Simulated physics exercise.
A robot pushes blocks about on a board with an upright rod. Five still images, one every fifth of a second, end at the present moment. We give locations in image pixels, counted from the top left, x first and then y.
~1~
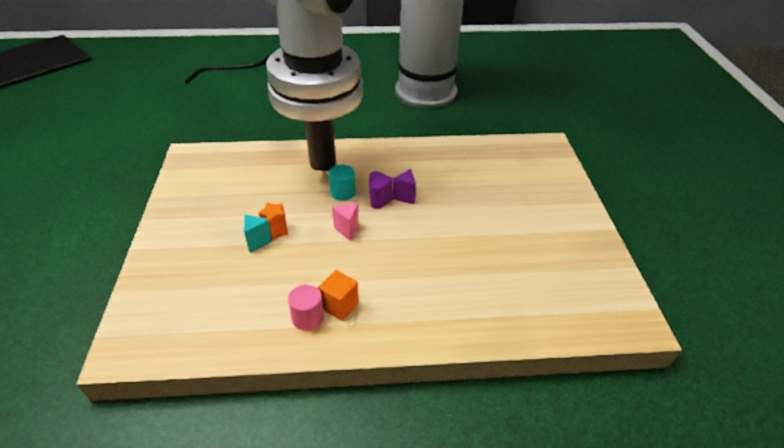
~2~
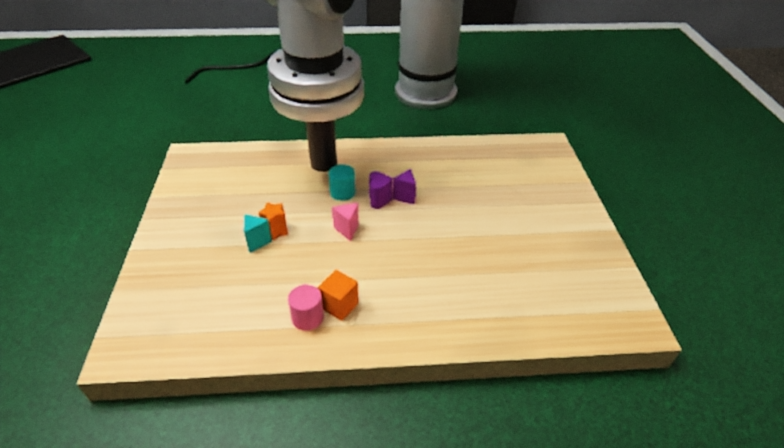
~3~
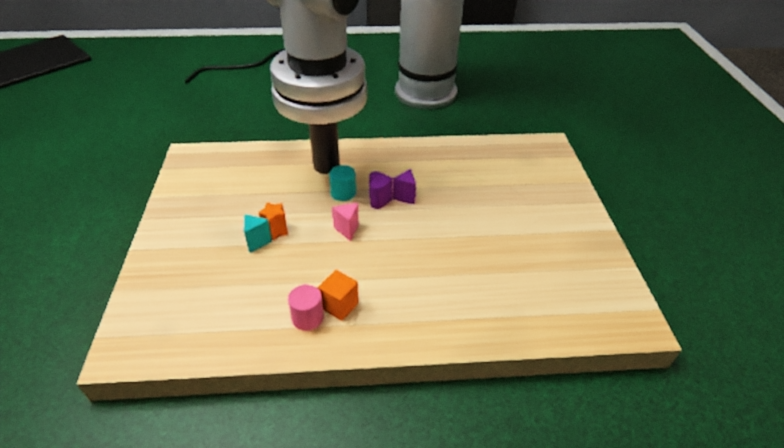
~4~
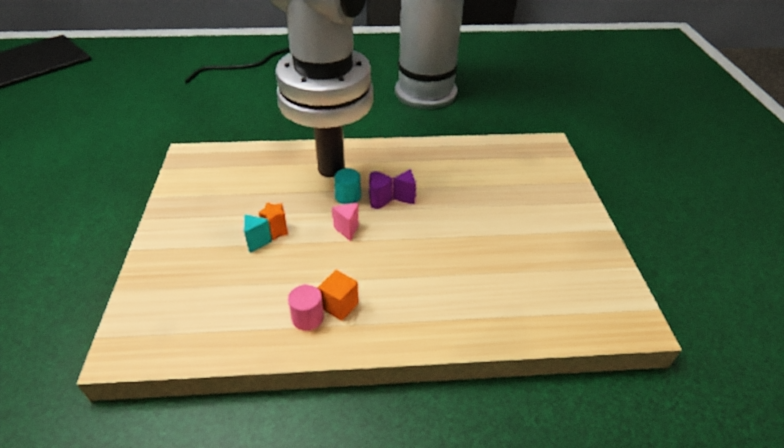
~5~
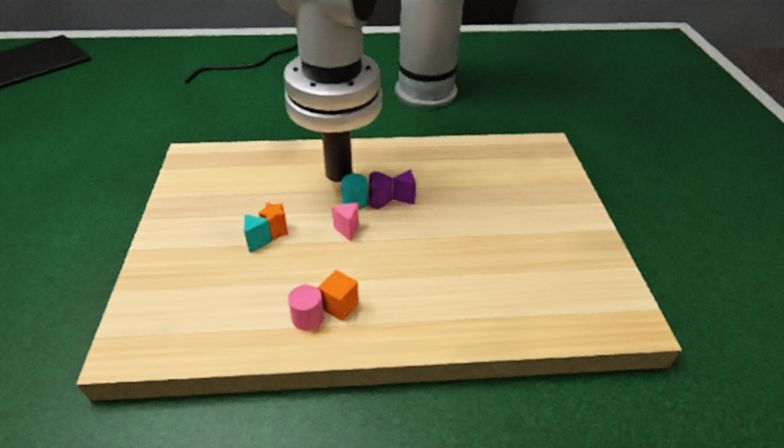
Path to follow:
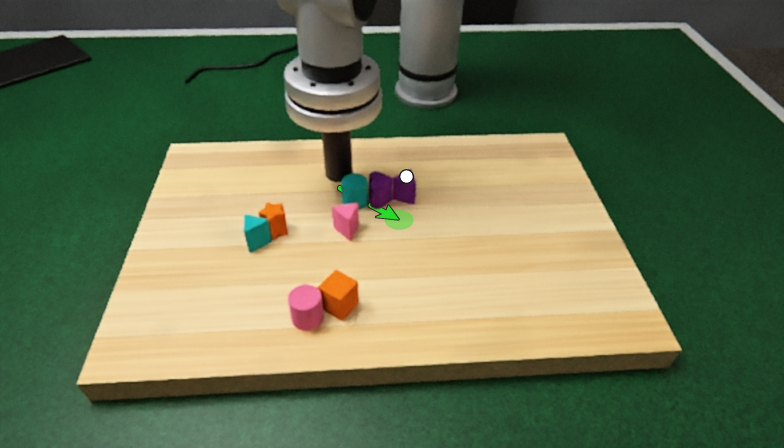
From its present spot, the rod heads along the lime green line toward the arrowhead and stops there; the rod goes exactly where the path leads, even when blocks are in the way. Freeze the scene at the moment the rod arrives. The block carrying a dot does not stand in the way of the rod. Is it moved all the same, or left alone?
If the rod follows that path, the block carrying a dot ends up shifted.
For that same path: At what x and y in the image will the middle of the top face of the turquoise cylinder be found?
That would be at about pixel (391, 217).
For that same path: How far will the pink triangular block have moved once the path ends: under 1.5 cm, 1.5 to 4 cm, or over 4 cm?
It is going to finish within 1.5 cm of where it is now.
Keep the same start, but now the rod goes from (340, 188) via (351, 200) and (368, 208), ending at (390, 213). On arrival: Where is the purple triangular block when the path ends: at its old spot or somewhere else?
It gets pushed out of place.
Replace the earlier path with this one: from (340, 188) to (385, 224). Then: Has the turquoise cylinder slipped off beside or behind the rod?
Going by the path, no.
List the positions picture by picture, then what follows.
In the first frame, rod's lower end at (323, 163); pink triangular block at (346, 209); turquoise cylinder at (342, 172); purple heart at (379, 179); purple triangular block at (407, 177).
In the second frame, rod at (324, 164); blocks still.
In the third frame, rod at (327, 166); blocks still.
In the fourth frame, rod at (332, 169); turquoise cylinder at (347, 176).
In the fifth frame, rod at (339, 174); pink triangular block at (346, 209); turquoise cylinder at (354, 181); purple heart at (379, 179); purple triangular block at (407, 177).
Drawn move, from (340, 188) directly to (399, 220); the dot is on the purple triangular block.
On the path given first. One third of the way, rod at (359, 184); turquoise cylinder at (369, 194); purple heart at (385, 182), turned 40° anticlockwise.
Two thirds of the way, rod at (379, 195); turquoise cylinder at (382, 207); purple heart at (406, 185), turned 90° anticlockwise; purple triangular block at (419, 176).
At the end, rod at (399, 205); pink triangular block still; turquoise cylinder at (391, 217); purple heart at (420, 189), turned 145° anticlockwise; purple triangular block at (420, 176).
